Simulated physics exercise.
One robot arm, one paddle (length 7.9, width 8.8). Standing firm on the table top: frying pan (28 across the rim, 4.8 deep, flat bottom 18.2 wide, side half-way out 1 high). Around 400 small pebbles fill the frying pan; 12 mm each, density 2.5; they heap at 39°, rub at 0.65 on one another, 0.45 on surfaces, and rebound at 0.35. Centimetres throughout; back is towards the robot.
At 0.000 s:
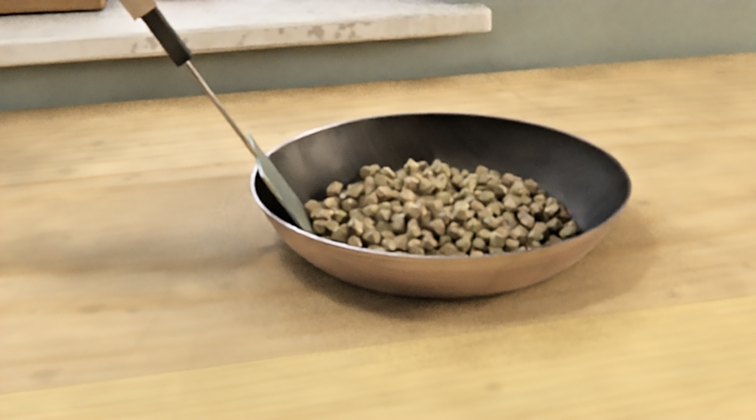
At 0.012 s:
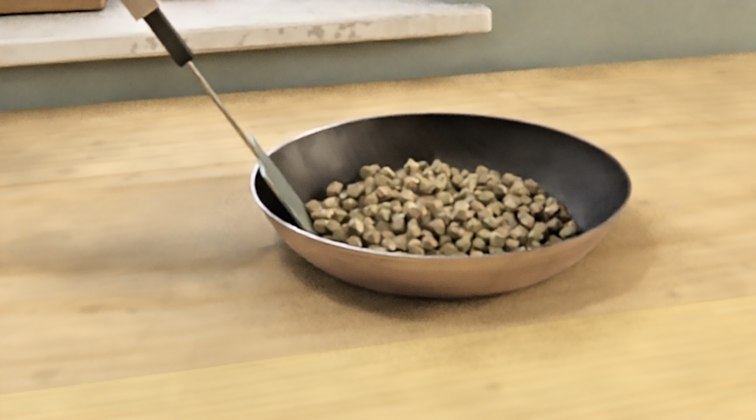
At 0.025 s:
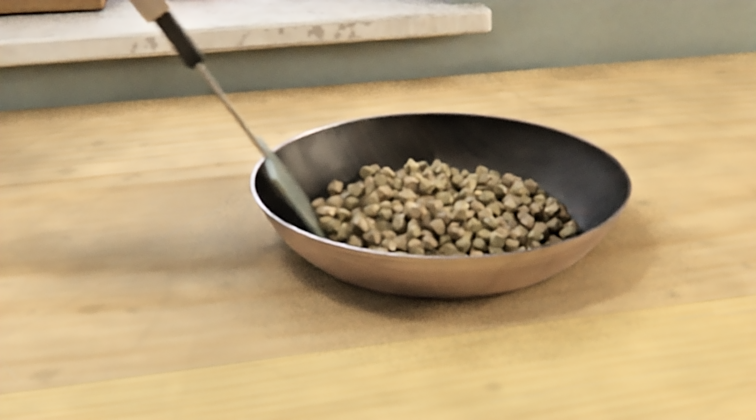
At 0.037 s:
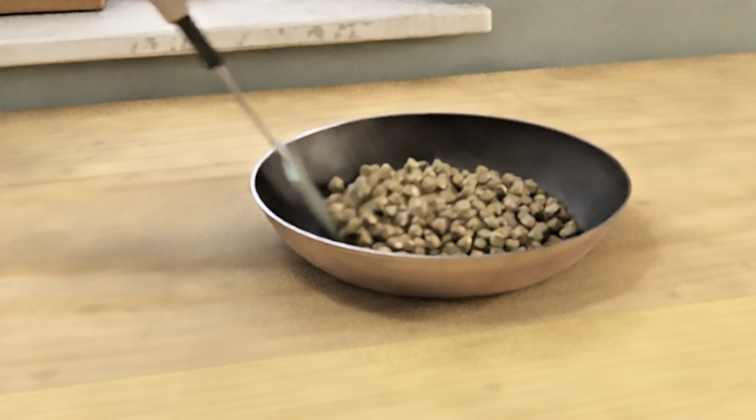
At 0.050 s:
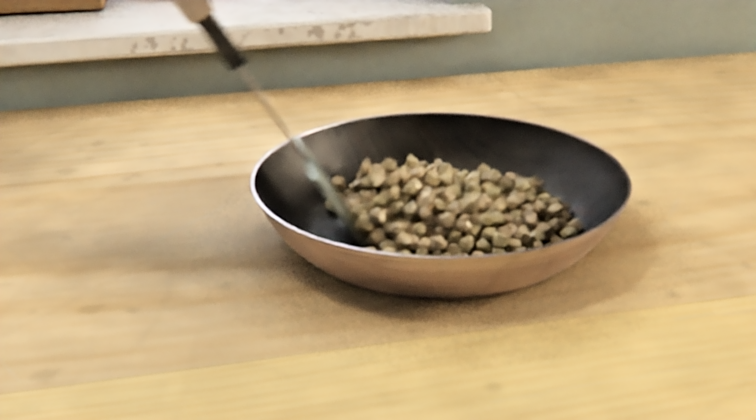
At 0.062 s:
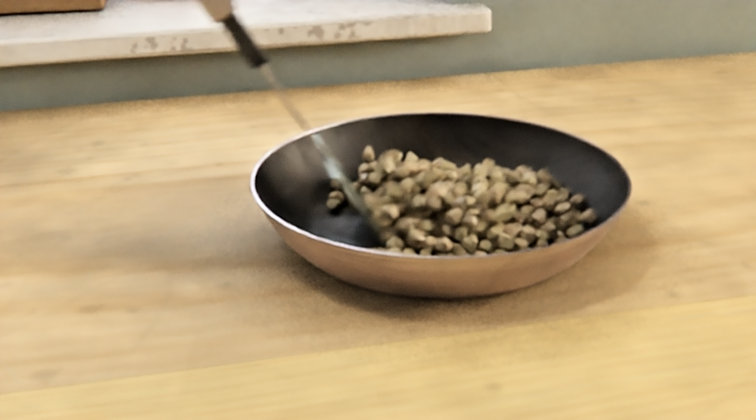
We see a paddle resting at the left side of a frying pan full of small brown pebbles on a wooden table top; it then moves right, pushing the pebbles into a heap and baring the pan's dark bottom behind it.
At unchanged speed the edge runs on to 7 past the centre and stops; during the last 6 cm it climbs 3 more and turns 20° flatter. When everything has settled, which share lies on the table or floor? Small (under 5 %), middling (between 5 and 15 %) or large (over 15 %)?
On the table or floor the share is middling, between 5 and 15 %.
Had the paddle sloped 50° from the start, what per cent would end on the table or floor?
It would be near 5 per cent.
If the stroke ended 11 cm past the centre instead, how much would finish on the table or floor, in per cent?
Then about 35 per cent.
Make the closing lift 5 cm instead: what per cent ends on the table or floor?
Some 15 per cent.
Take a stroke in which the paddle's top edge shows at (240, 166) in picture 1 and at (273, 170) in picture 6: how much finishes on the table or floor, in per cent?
Some 0 per cent.
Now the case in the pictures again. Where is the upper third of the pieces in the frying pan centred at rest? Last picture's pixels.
Around (563, 179).
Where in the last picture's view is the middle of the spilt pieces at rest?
Around (729, 174).
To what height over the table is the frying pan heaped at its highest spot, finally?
Some 6.0 cm.
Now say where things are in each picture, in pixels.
In the first picture, paddle top edge at (255, 154), sloping 59°; upper third of the load around (428, 208), from x 310 to 570, top at y 170; 404 in the frying pan.
In the second picture, paddle top edge at (257, 154), sloping 59°; upper third of the load around (428, 208), from x 315 to 570, top at y 170.
In the third picture, paddle top edge at (266, 156), sloping 59°; upper third of the load around (426, 208), from x 320 to 570, top at y 170.
In the fourth picture, paddle top edge at (284, 158), sloping 59°; upper third of the load around (419, 205), from x 330 to 570, top at y 165.
In the fifth picture, paddle top edge at (305, 157), sloping 59°; upper third of the load around (427, 202), from x 330 to 575, top at y 165.
In the sixth picture, paddle top edge at (325, 155), sloping 59°; upper third of the load around (444, 193), from x 335 to 590, top at y 155; 404 in the frying pan.
After 0.09 s, sloping 59°, highest piece 8 above the table; 404 in the frying pan.
After 0.12 s, sloping 53°, highest piece 9 above the table; 404 in the frying pan.
After 0.34 s, sloping 39°, highest piece 6 above the table; 370 in the frying pan, 27 on the table or floor, 7 on the blade or in flight.
After 1.39 s, sloping 39°, highest piece 6 above the table; 370 in the frying pan, 34 on the table or floor.
At rest, 370 in the frying pan, 34 on the table or floor. That is 8 % on the table or floor.
